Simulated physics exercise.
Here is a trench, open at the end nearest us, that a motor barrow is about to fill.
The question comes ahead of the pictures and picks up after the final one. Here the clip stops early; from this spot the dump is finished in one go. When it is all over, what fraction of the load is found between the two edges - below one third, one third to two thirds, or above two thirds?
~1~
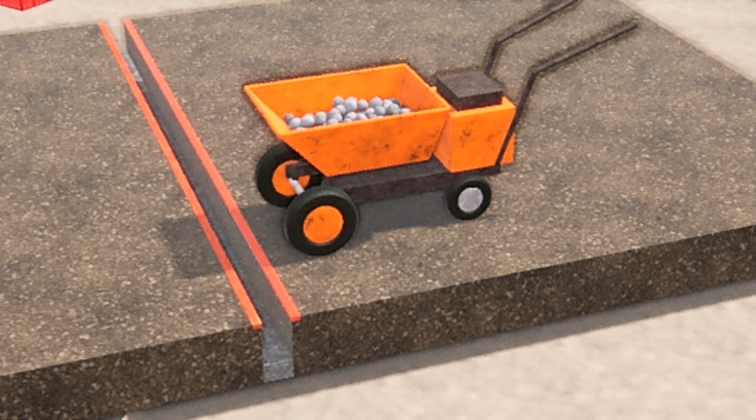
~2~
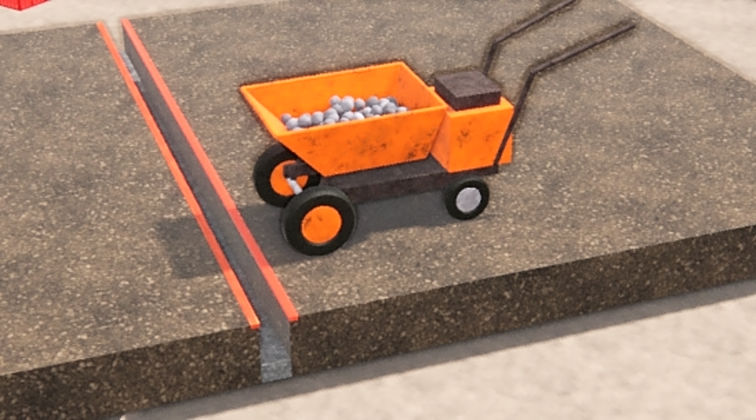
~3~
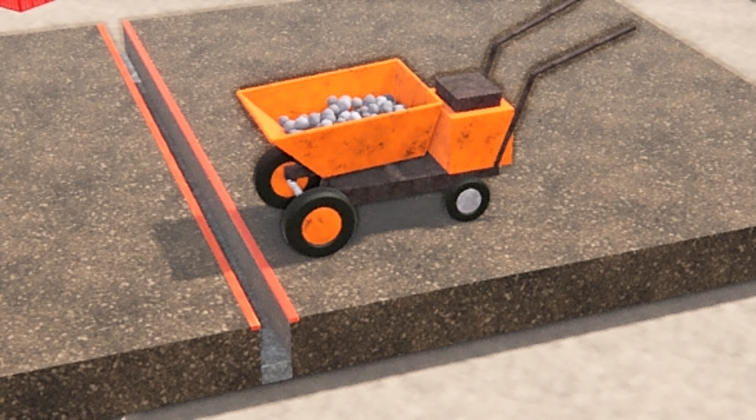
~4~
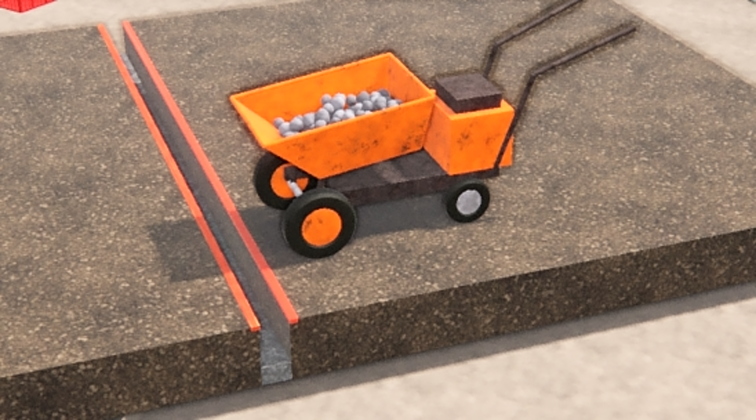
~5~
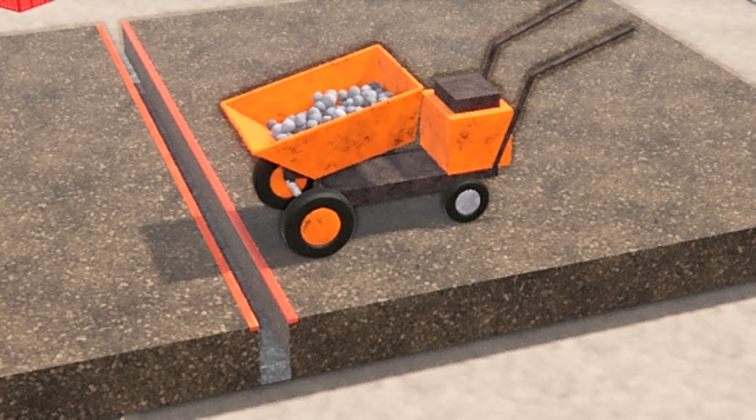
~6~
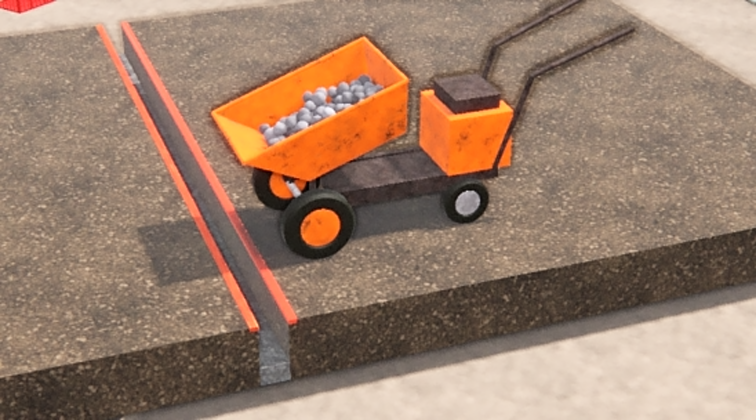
The share in the trench is short of a third.
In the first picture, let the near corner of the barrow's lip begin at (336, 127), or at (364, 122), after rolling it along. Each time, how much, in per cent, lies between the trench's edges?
From the first spot you get 70 percent, and from the second 50 percent.
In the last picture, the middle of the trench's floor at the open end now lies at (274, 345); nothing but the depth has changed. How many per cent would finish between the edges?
Some 0 per cent.
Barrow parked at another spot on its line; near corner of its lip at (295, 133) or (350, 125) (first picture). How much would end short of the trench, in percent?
First spot 0 per cent, second spot 10 per cent.
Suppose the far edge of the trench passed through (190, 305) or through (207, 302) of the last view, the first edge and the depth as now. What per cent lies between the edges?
Lab note: Case 1 around 60 %, case 2 20 %.
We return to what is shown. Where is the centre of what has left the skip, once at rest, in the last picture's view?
I'd mark it at roughly (150, 253).
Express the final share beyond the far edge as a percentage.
Near 85 in every hundred.
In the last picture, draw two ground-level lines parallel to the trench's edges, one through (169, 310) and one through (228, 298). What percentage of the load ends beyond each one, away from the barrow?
Estimate, first then second: 40 %, 80 %.
Soon, skip tipped steeply; all in the skip.
A while on, skip tipped right over; about two thirds in the skip; about a third beyond it; a stray few falling.
Towards the end, skip tipped right over; about a quarter in the skip; most beyond it.
Finally, skip tipped right over; about a quarter in the skip; none in or heaped over the trench; most beyond it.
